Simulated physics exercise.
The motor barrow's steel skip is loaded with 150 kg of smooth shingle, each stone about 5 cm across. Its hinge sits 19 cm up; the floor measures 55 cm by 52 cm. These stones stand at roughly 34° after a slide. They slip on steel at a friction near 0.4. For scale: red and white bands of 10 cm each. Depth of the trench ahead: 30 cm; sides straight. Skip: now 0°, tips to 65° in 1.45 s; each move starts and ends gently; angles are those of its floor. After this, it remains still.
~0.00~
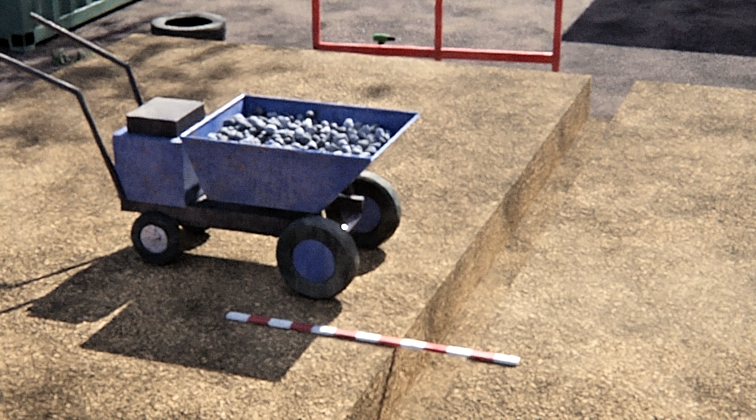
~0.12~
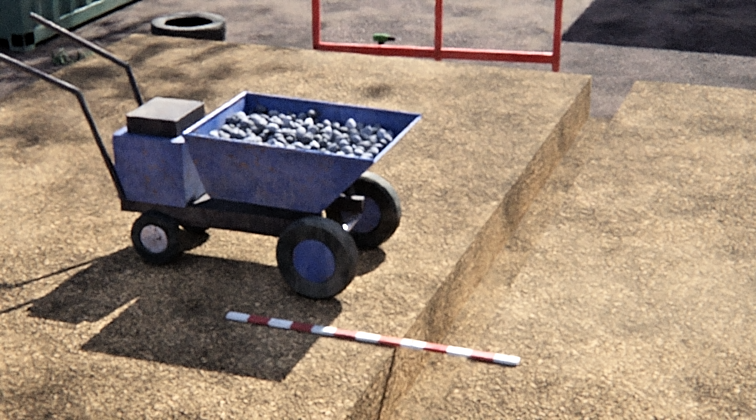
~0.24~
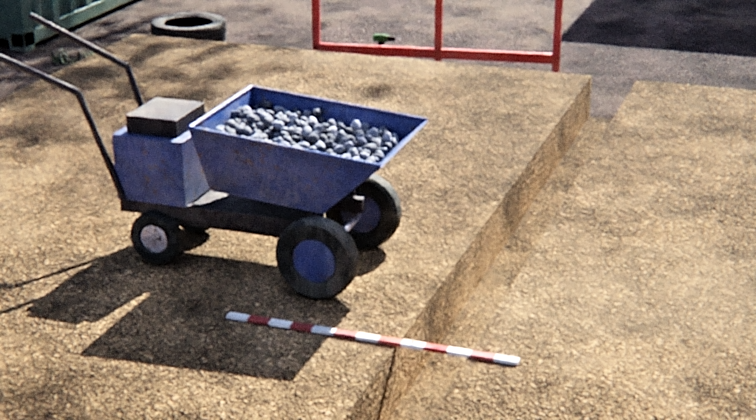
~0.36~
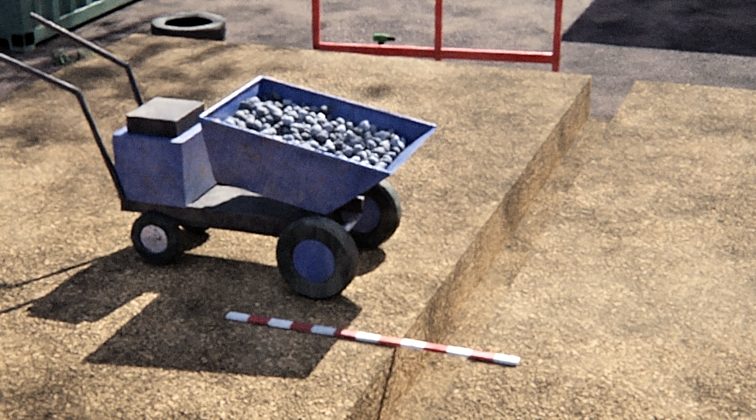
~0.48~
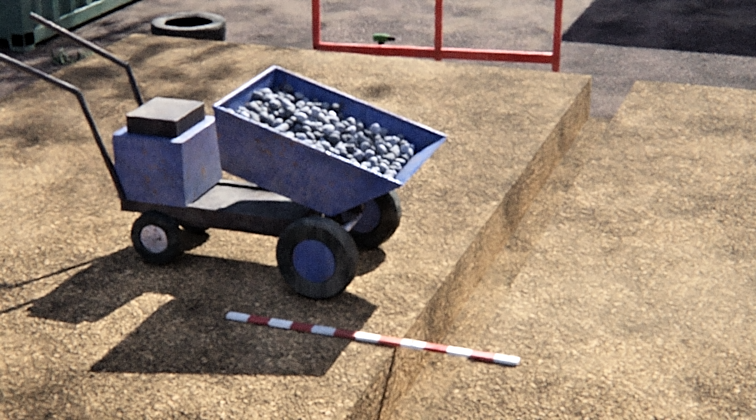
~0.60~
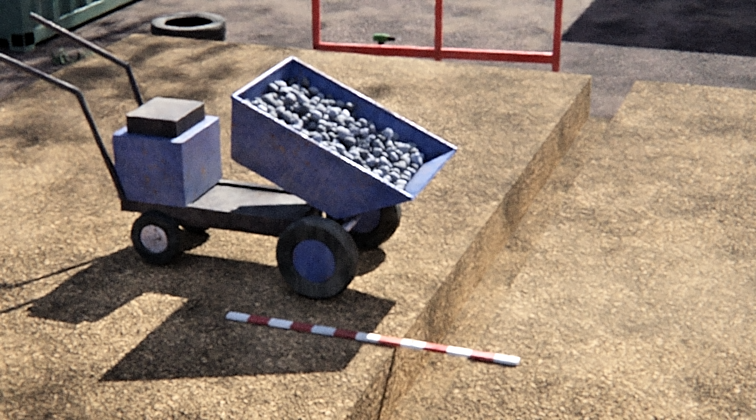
A sunlit yard of gravelly ground with a straight-edged drop across it is seen from above and to one side by a still camera. A blue motor barrow with black handles and wheels, its skip full of grey stones, stands left of the edge behind a red-and-white rod, with a red frame and a tyre beyond. The skip tilts steadily, its rear rising and its lip lowering rightward, while the stones shift inside.
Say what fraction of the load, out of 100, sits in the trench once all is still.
About 70 out of 100.
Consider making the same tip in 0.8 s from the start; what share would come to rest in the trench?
That would give about 60 percent.
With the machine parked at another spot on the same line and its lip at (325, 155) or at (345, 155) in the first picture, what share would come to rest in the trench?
The first start gives about 95 per cent, the second about 95.
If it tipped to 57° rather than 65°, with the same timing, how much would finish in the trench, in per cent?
Expect roughly 70 per cent.
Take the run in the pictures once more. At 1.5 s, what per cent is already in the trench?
Around 30 per cent of it.
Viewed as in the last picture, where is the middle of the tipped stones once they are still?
Centre estimate: Around (490, 324).
After 1.1 s the floor is at 55°; 100 % in the skip; the foremost stones are at (460, 230).
After 1.5 s the floor is at 65°; 54 % in the skip, 31 % in the trench, 15 % past the trench; the foremost stones are at (574, 299).
After 1.9 s the floor is at 65°; 22 % in the skip, 48 % in the trench, 30 % past the trench; the foremost stones are at (661, 313).
After 3.8 s the floor is at 65°; 0 % in the skip, 70 % in the trench, 30 % past the trench; the foremost stones are at (717, 315).
